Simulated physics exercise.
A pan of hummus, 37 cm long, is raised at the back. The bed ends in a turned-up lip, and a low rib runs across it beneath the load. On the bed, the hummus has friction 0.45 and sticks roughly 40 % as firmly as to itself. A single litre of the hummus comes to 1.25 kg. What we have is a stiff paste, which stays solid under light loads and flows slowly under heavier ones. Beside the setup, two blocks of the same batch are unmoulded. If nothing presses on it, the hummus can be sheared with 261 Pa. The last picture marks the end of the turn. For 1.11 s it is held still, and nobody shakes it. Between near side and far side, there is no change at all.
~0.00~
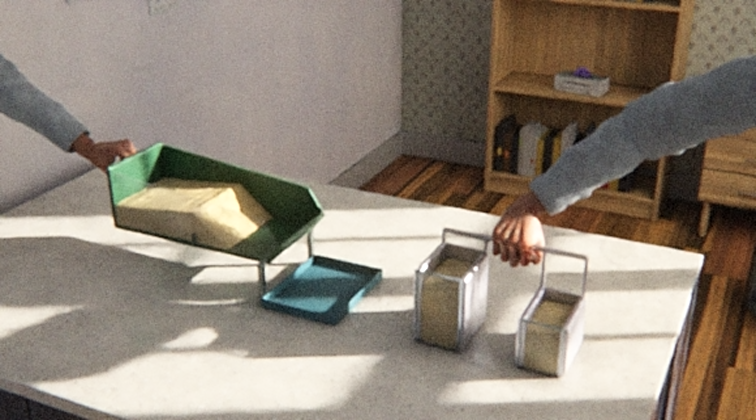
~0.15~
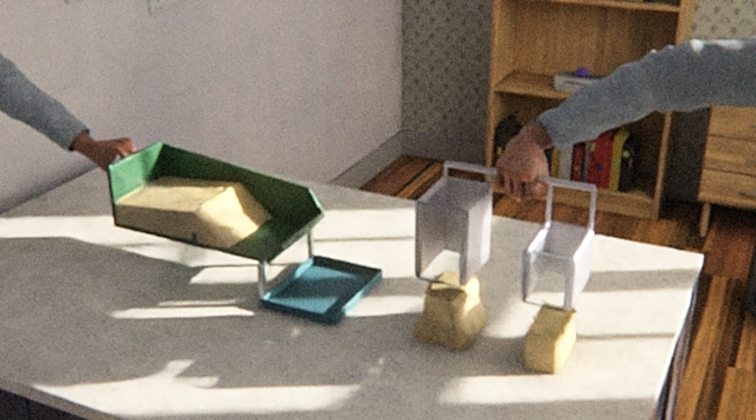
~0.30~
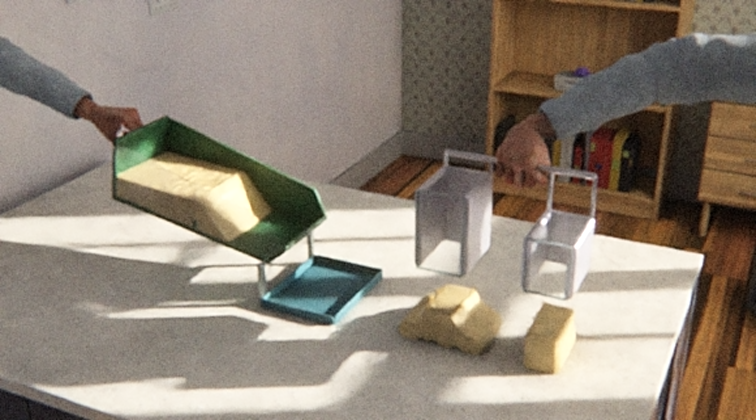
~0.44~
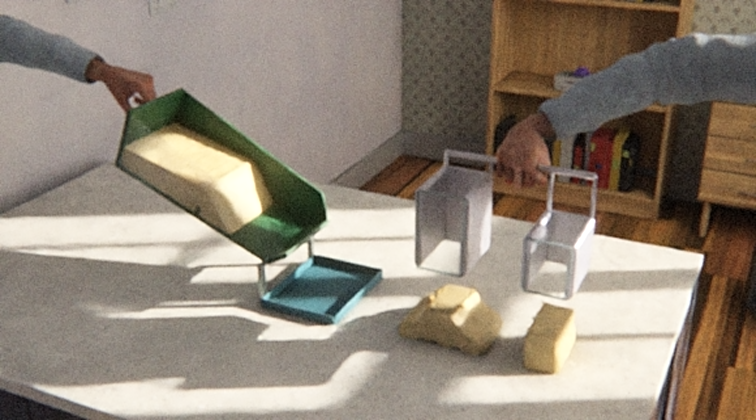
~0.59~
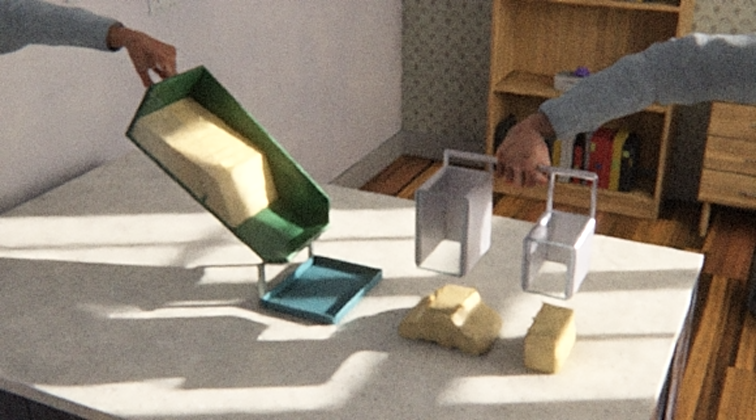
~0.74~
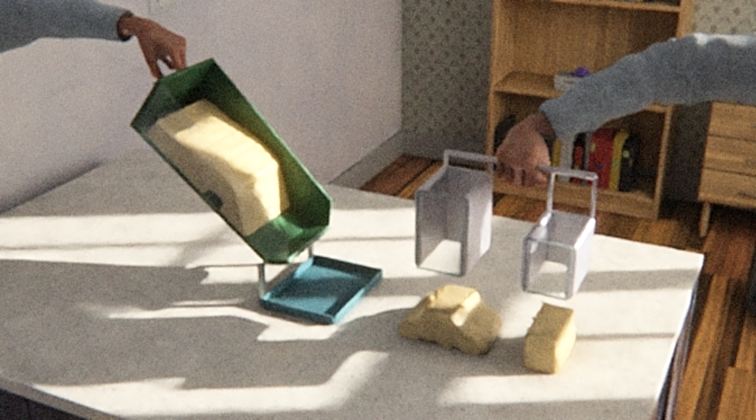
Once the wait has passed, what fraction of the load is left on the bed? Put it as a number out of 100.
Roughly 53 out of 100 is left.
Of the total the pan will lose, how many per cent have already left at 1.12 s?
About 60 %.
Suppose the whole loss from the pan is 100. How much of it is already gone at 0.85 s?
The figure is about 0 %.
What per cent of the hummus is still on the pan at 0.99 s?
That share is about 95 %.
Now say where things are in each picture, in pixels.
In the first frame, top of the high end at (110, 170), tilt 0 degrees; front end of the hummus at (226, 247); test blocks 13 cm, 8.1 cm high (left to right).
In the second frame, top of the high end at (110, 169), tilt 1 degrees; front end of the hummus at (226, 246); test blocks 10 cm, 7.8 cm high (left to right).
In the third frame, top of the high end at (117, 143), tilt 10 degrees; front end of the hummus at (227, 240); test blocks 7.1 cm, 7.7 cm high (left to right).
In the fourth frame, top of the high end at (131, 114), tilt 22 degrees; front end of the hummus at (229, 232); test blocks 7.1 cm, 7.6 cm high (left to right).
In the fifth frame, top of the high end at (152, 90), tilt 34 degrees; front end of the hummus at (233, 224); test blocks 7.1 cm, 7.6 cm high (left to right).
In the sixth frame, top of the high end at (162, 83), tilt 39 degrees; front end of the hummus at (245, 233); test blocks 7.1 cm, 7.6 cm high (left to right).
By 0.85 s, the tilt is 39 degrees and 100 % is on the bed.
By 0.99 s, the tilt is 39 degrees and 95 % is on the bed.
By 1.12 s, the tilt is 39 degrees and 70 % is on the bed.
By 1.26 s, the tilt is 39 degrees and 57 % is on the bed.
By 1.81 s, at the end, the tilt is 39 degrees and 53 % is on the bed.
